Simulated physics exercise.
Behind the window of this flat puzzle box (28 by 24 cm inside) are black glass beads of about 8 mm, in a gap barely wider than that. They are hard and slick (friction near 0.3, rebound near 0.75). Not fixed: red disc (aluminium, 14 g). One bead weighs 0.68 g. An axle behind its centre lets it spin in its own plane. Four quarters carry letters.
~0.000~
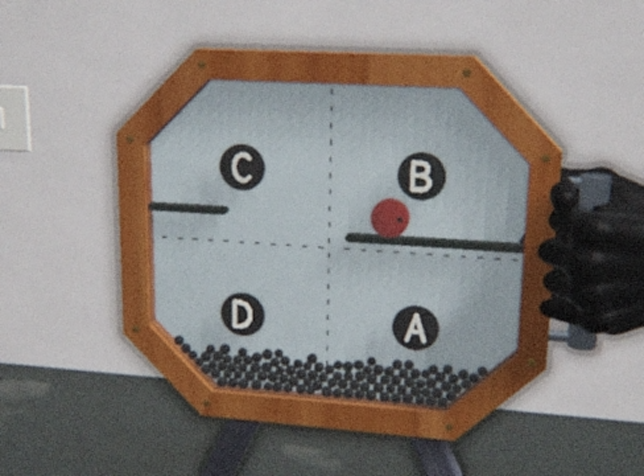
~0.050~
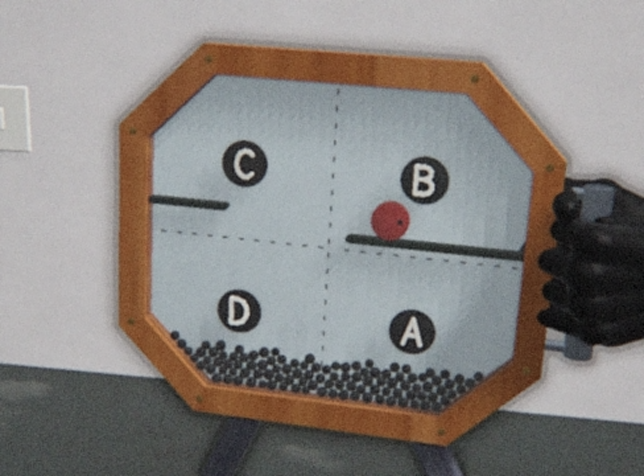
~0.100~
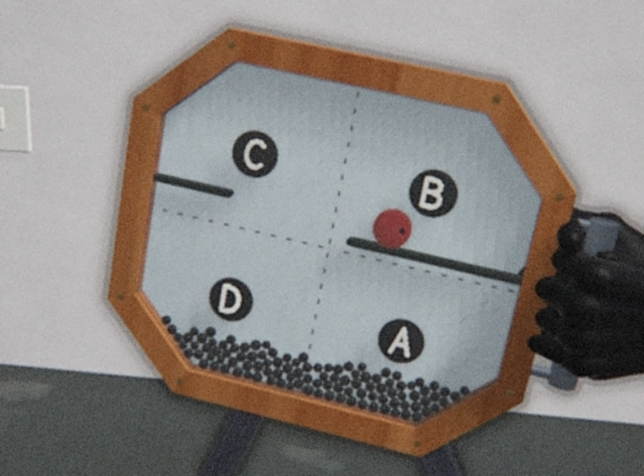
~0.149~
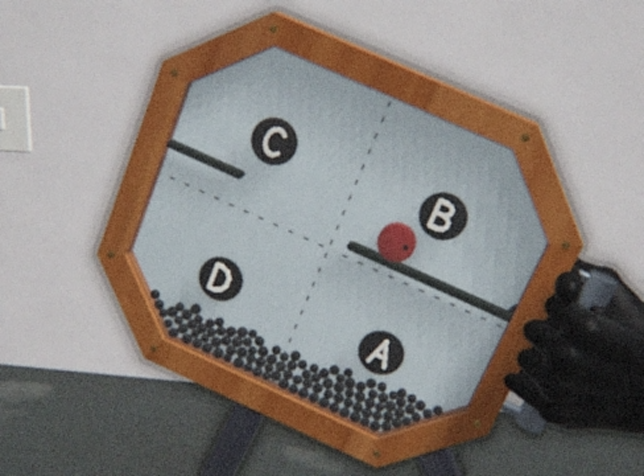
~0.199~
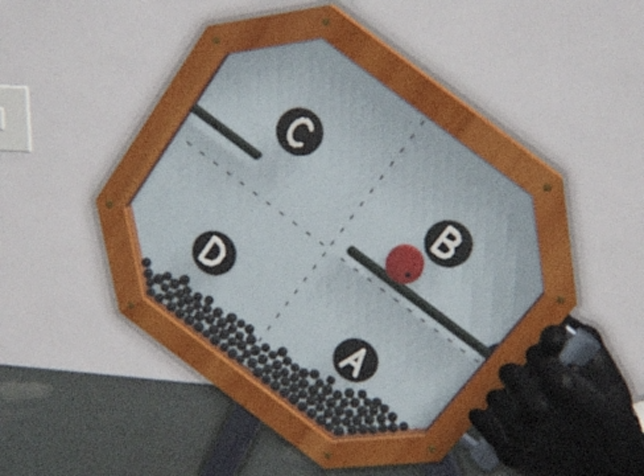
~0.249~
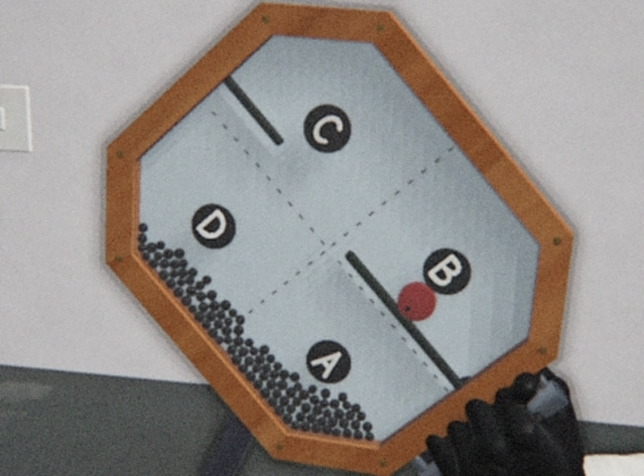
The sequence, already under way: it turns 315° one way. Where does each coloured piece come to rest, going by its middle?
Red disc: C.
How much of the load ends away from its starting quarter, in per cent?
Roughly 55 per cent.
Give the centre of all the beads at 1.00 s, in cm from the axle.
Some 2 cm right and 1 cm above.
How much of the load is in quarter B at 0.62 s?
About 10 per cent.
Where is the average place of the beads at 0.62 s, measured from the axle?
About 11 cm left and 2 cm below.
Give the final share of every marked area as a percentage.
Quarter A: 0; quarter B: 0; quarter C: 5; quarter D: 95.
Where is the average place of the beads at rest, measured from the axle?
Some 3 cm left and 11 cm below.
After 0.62 s, it stands 147° clockwise; the beads' middle is 11 cm left of and 2 cm below the centre; A 90 %, B 10 %; red disc in B.
After 1.00 s, it has come round 249° clockwise; the beads' middle is 2 cm right of and 1 cm above the centre; A 45 %, B 10 %, C 5 %, D 45 %; red disc in C.
After 1.32 s, it has come round 315° clockwise; the beads' middle is 3 cm left of and 11 cm below the centre; C 5 %, D 95 %; red disc in C.
Settled by 1.8 s, it has come round 315° clockwise; A 0 %, B 0 %, C 5 %, D 95 %; red disc in C.
